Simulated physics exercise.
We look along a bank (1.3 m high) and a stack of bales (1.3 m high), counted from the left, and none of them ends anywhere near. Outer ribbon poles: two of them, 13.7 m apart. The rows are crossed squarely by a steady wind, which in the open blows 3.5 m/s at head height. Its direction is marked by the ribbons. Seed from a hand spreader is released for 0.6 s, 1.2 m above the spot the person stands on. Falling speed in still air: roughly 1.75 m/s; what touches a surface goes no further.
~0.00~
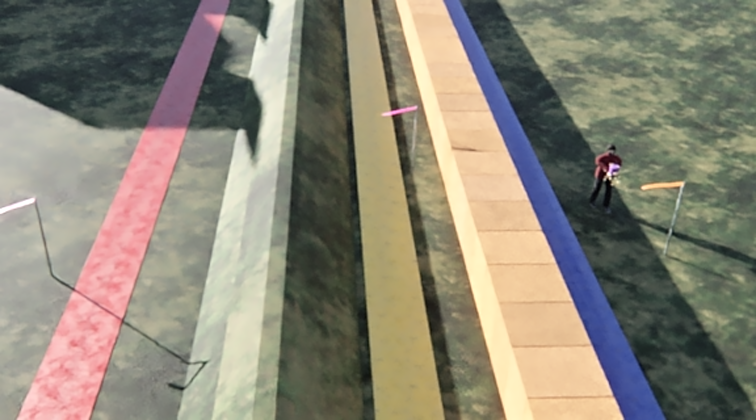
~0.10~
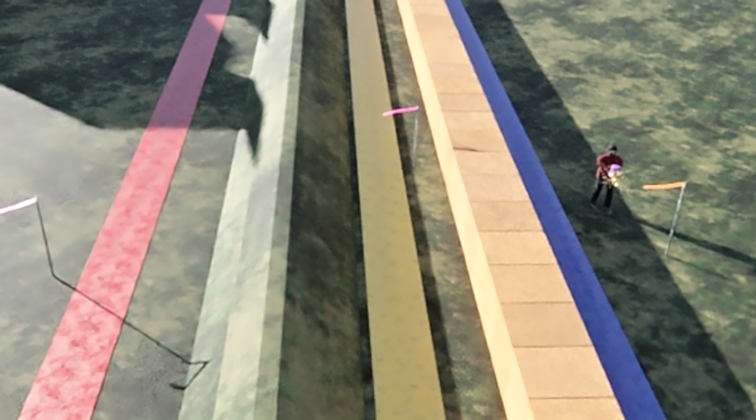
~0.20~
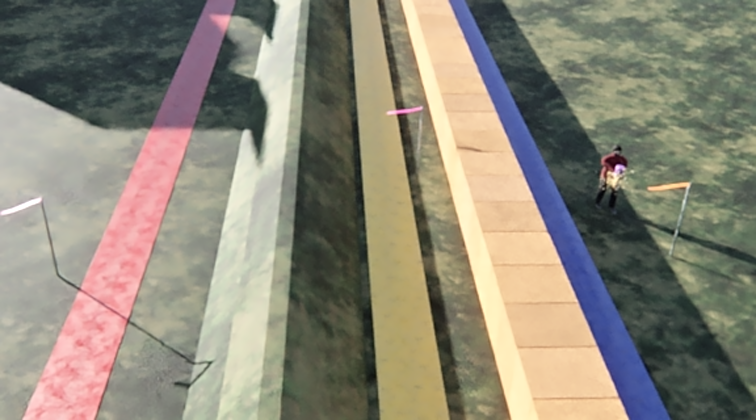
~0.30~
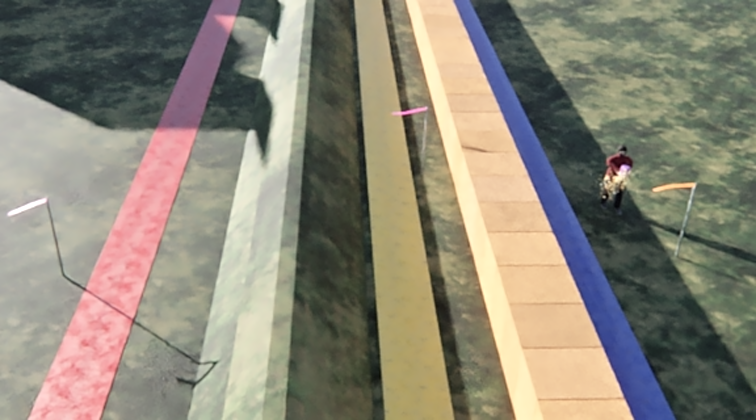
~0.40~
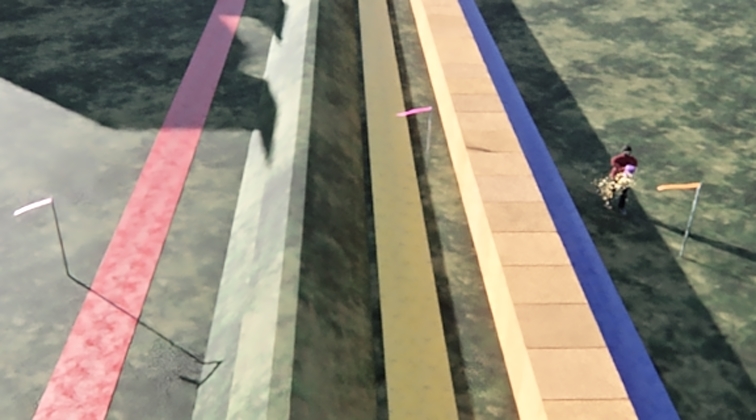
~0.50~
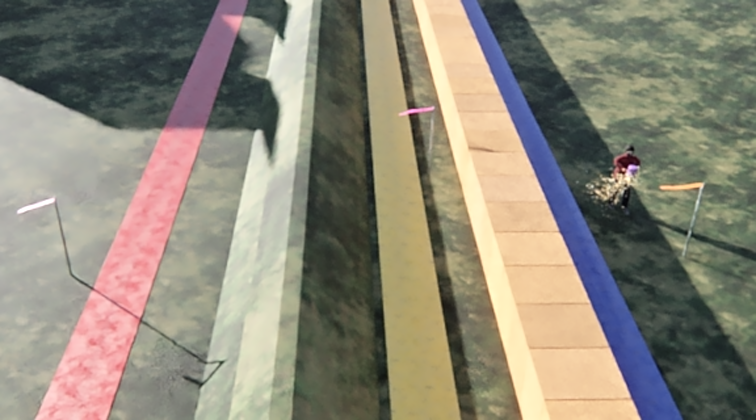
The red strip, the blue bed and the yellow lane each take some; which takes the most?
The blue one takes the most.
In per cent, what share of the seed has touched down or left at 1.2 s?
Estimate: Some 45 percent.
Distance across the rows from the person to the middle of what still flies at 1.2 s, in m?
The distance is close to 1.5 m.
After 1.2 s, 0 % lies on the yellow lane, 23 % on the blue bed and 0 % on the red strip; 43 % has touched down or left; the middle of what still flies is 0.4 m above the low ground, near (577, 206).
After 2.0 s, 0 % lies on the yellow lane, 65 % on the blue bed and 0 % on the red strip; 96 % has touched down or left.
After 3.5 s, 0 % lies on the yellow lane, 67 % on the blue bed and 0 % on the red strip; 100 % has touched down or left.
After 8.0 s, 0 % lies on the yellow lane, 67 % on the blue bed and 0 % on the red strip; 100 % has touched down or left.
After 45.0 s, 0 % lies on the yellow lane, 67 % on the blue bed and 0 % on the red strip; 100 % has touched down or left.
